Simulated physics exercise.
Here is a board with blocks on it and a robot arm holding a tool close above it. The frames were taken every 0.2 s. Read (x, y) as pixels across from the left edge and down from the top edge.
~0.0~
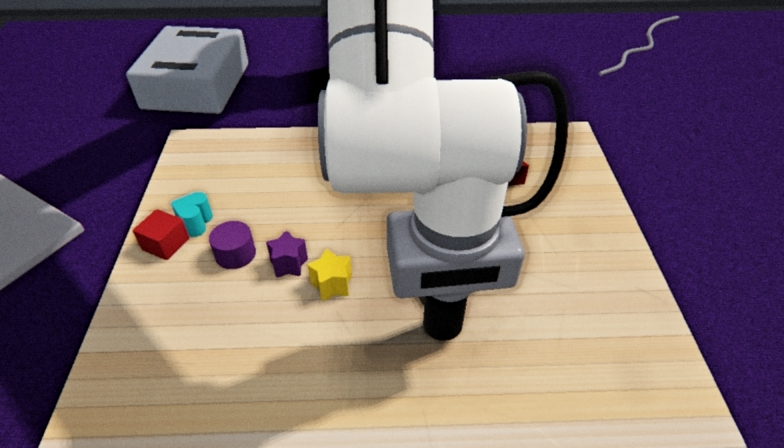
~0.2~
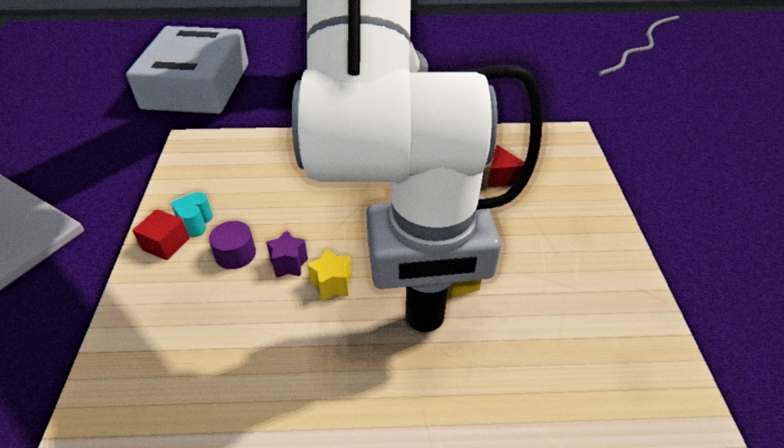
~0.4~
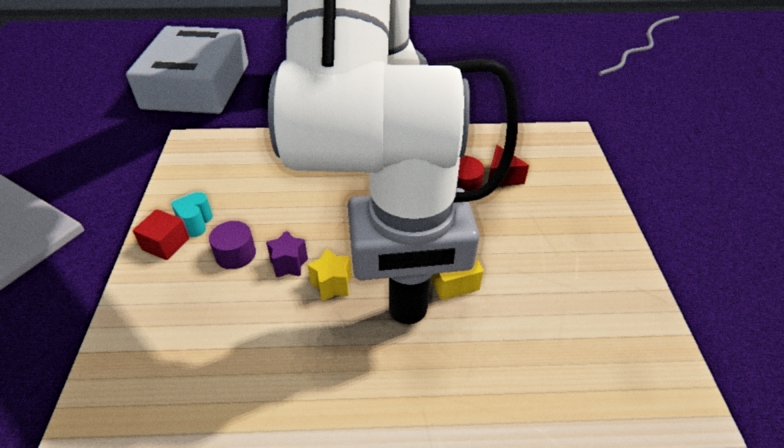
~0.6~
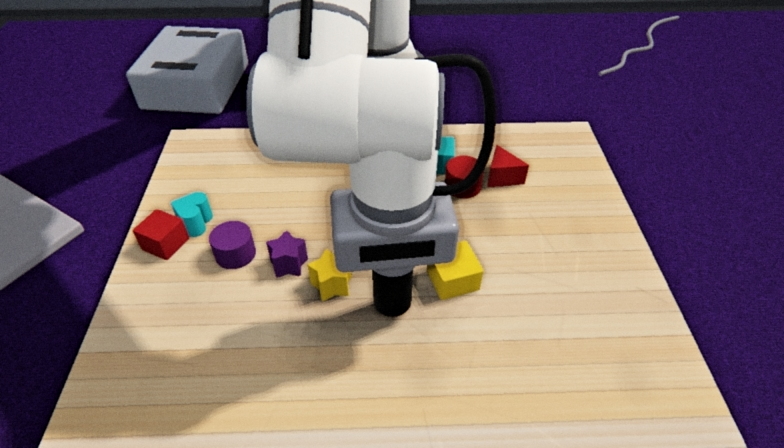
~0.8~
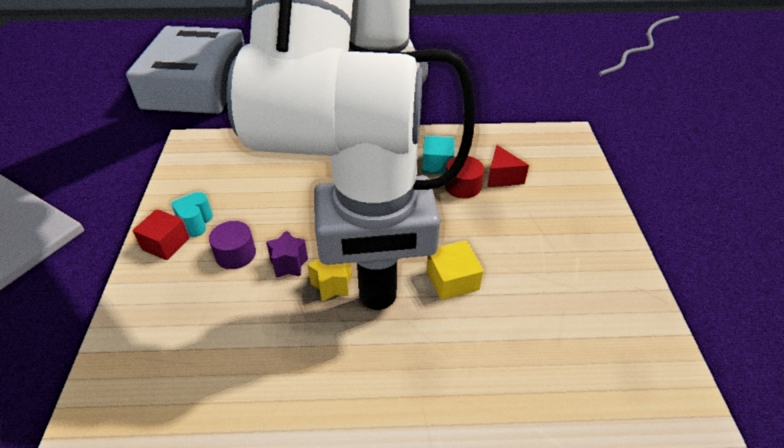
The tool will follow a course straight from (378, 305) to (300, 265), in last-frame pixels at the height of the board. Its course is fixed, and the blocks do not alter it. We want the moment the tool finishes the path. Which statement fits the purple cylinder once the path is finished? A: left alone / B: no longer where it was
B: No longer where it was.
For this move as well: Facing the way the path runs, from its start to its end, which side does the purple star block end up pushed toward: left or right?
My answer: Left.
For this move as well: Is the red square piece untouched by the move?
Yes, it checks out.
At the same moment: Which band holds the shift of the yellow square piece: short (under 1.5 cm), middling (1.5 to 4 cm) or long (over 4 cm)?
Within 1.5 cm.
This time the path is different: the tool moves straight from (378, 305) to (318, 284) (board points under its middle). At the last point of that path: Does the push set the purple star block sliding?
That would be a yes.
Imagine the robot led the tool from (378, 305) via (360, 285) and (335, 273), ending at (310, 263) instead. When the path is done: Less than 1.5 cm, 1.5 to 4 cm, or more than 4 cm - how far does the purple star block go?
Covers 1.5 to 4 cm.
On the path given first. One third of the way, tool at (350, 281); yellow star block at (317, 262), turned 15° clockwise.
Two thirds of the way, tool at (323, 267); purple star block at (263, 239), turned 35° clockwise; yellow star block at (289, 252).
At the end, tool at (298, 255); red square piece still; purple cylinder at (203, 227); purple star block at (236, 232), turned 30° clockwise; yellow star block at (263, 243); yellow square piece still.
